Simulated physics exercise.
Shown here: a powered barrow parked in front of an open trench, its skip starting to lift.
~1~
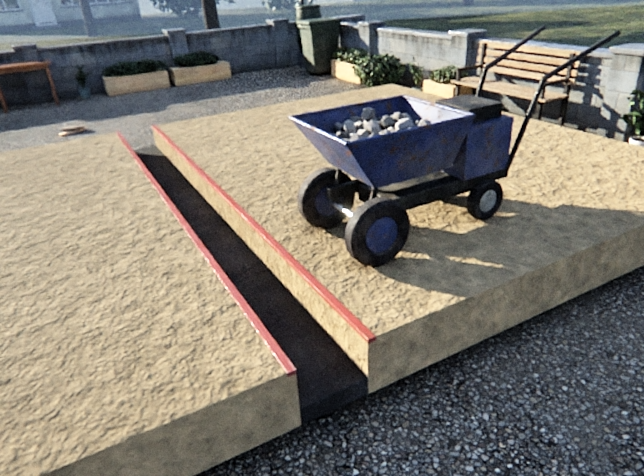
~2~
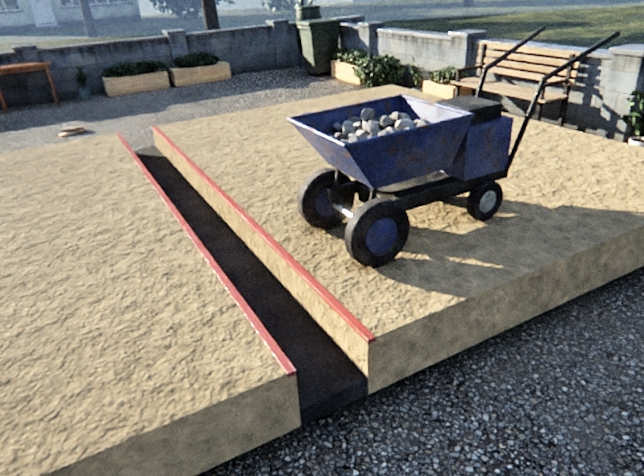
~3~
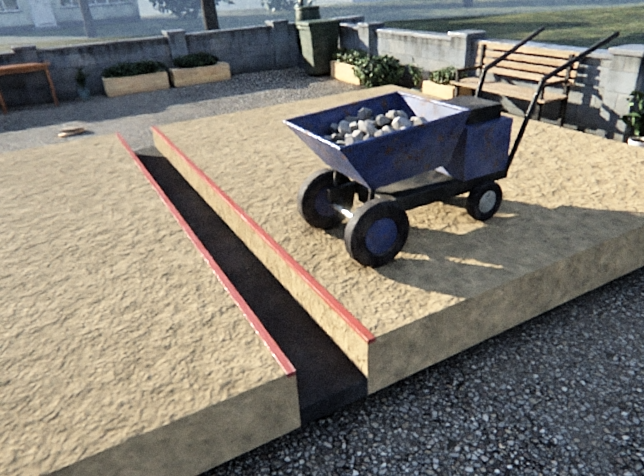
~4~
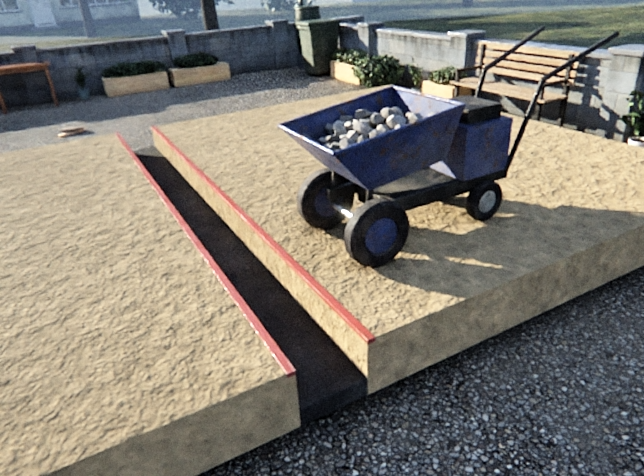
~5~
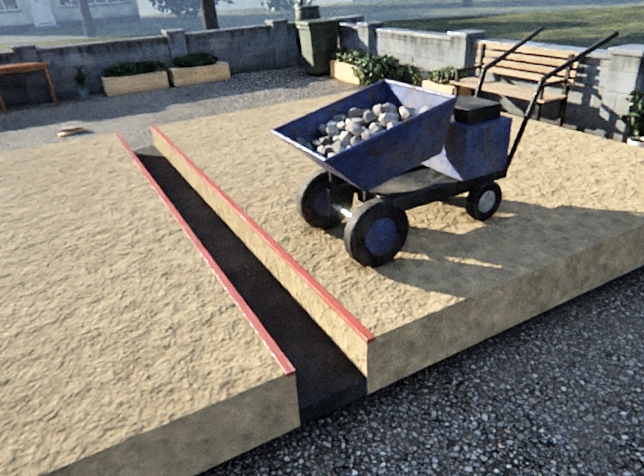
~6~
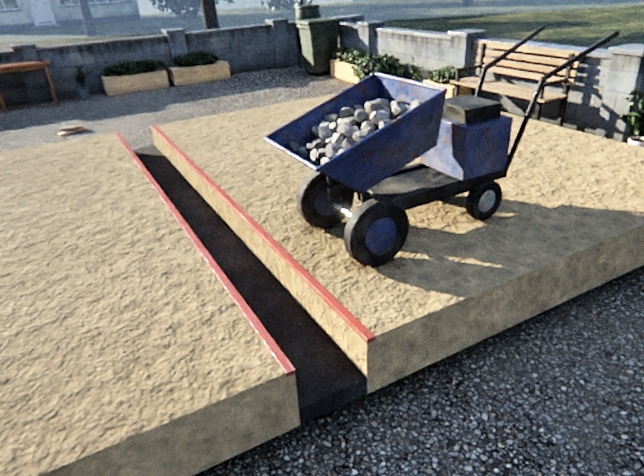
The blue skip of a small wheeled barrow, loaded with grey broken stones, sits level beside a narrow red-edged trench between two sandy slabs. It then tilts gradually, its front lip lowering toward the left while its rear rises, until it slants clearly with the stones still inside.
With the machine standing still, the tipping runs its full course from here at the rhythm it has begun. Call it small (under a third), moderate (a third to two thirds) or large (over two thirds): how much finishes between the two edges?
Large.
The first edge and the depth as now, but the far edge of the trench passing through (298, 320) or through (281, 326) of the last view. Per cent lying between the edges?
You'd get 10 % in the first case and 50 % in the second.
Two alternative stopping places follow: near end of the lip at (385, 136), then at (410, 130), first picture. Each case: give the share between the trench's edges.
From the first spot you get 100 percent, and from the second 60 percent.
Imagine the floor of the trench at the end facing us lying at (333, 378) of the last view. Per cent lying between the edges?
I'd guess about 80 %.
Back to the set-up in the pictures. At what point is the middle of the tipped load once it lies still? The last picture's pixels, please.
Resting centre, last frame: Roughly (252, 297).
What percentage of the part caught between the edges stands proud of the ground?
0 per cent or thereabouts.
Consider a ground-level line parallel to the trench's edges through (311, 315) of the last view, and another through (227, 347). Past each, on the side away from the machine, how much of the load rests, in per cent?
About 80 percent, then about 10 percent.
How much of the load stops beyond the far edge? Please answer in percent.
I'd estimate about 20 per cent of the load.
Shortly afterwards, skip tipped steeply; the whole lot in the skip.
Next, skip tipped right over; the bulk in the skip; a little in or heaped over the trench; only a few beyond it; only a few falling.
Some moments later, skip tipped right over; a little in the skip; near two thirds in or heaped over the trench; near a quarter beyond it.
In the end, skip tipped right over; the bulk in or heaped over the trench; near a quarter beyond it.
